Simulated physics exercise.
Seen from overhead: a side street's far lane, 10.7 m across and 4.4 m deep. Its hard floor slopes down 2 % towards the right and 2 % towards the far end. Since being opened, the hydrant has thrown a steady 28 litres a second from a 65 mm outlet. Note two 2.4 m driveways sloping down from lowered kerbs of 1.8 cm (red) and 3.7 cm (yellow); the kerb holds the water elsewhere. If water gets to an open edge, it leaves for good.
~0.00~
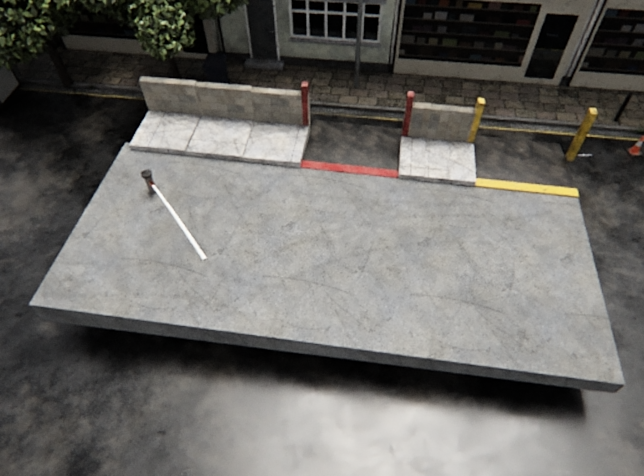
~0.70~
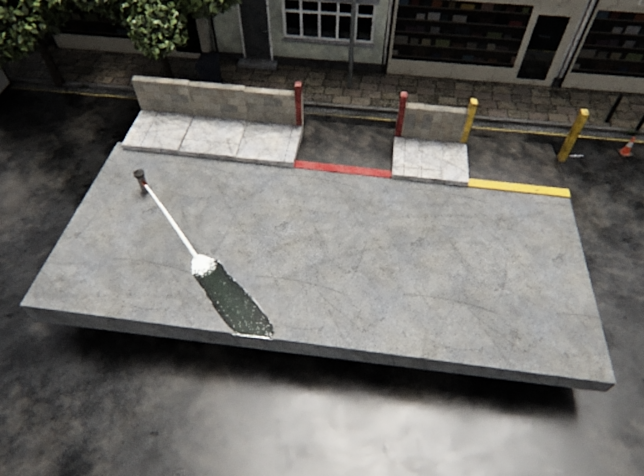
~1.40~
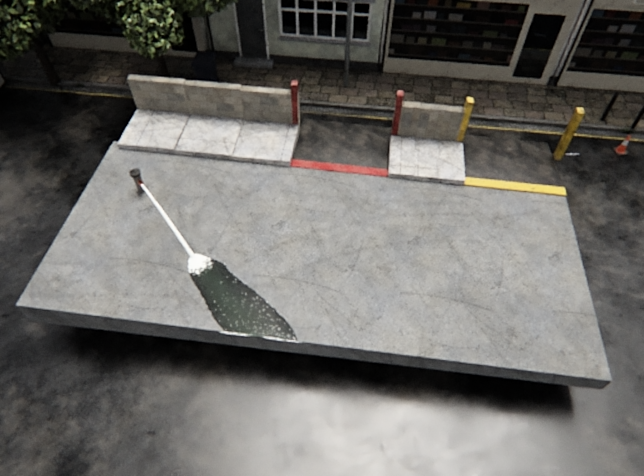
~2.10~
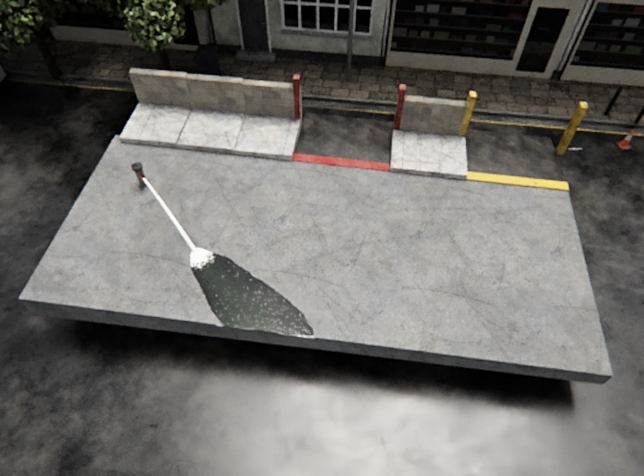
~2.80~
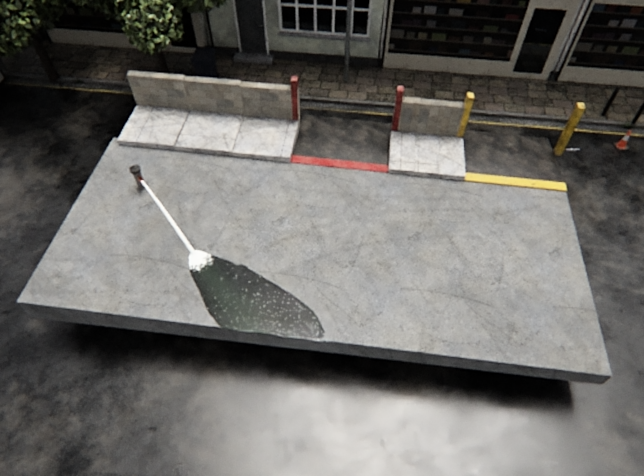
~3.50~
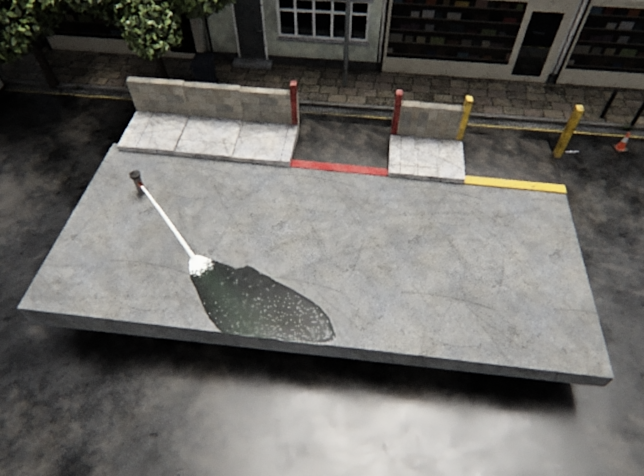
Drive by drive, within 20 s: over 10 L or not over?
At the end, I expect the red drive to fall below the threshold, I expect the yellow drive to fall below the threshold.
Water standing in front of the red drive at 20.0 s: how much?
About 0.0 centimetres.
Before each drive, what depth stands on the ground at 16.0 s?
Red 0.0 cm, yellow 0.0 cm.
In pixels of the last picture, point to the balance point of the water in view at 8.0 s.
Around (267, 295).
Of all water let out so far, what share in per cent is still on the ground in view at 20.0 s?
I'd put it at around 12 per cent.
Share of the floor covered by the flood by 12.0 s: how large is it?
Near 5 per cent of the floor.
After 5.0 s water covers 5 % of the floor and is deepest (3 cm) near (198, 263); red drive not reached, yellow drive not reached.
After 8.0 s water covers 5 % of the floor and is deepest (3 cm) near (198, 263); red drive not reached, yellow drive not reached.
After 12.0 s water covers 5 % of the floor and is deepest (3 cm) near (198, 263); red drive not reached, yellow drive not reached.
After 16.0 s water covers 5 % of the floor and is deepest (3 cm) near (198, 263); red drive not reached, yellow drive not reached.
After 20.0 s water covers 5 % of the floor and is deepest (3 cm) near (198, 263); red drive not reached, yellow drive not reached.
